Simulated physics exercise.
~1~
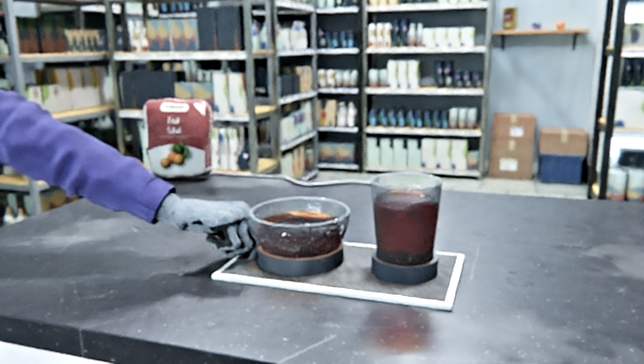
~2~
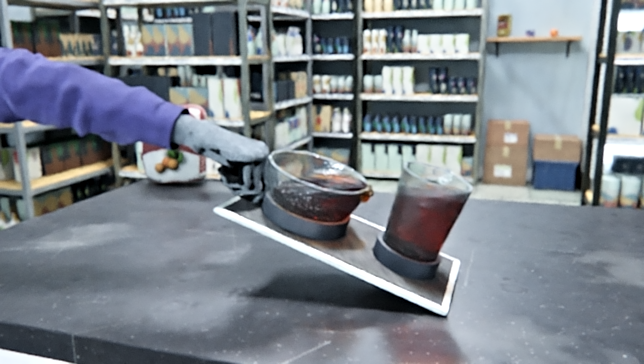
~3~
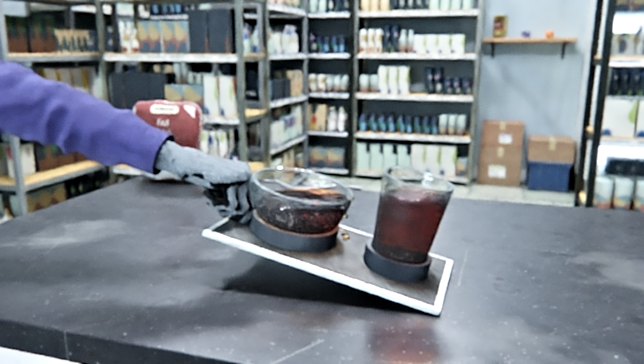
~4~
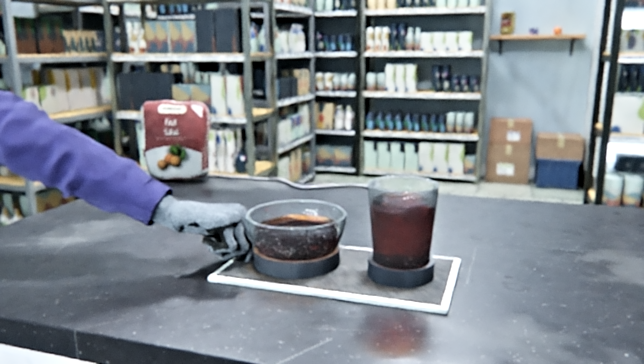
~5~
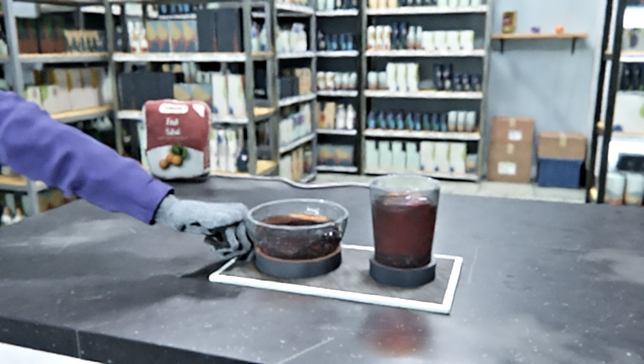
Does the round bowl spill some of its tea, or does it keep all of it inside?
It spills some of its tea over the right side of the rim while the tray is tilted, though much of the tea stays in the bowl.
To begin with, a round glass bowl and a taller glass tumbler of dark tea stand side by side on a flat, white-edged tray on a dark worktop, with a gloved hand at its left edge. The hand, at the end of a purple sleeve, lifts that edge until the tray slopes steeply down to the right. Tea runs to the right side of both vessels, and some spills over the bowl's rim. The hand then lowers the edge, easing the slope. Finally the tray lies flat again, with both vessels upright and still holding tea.
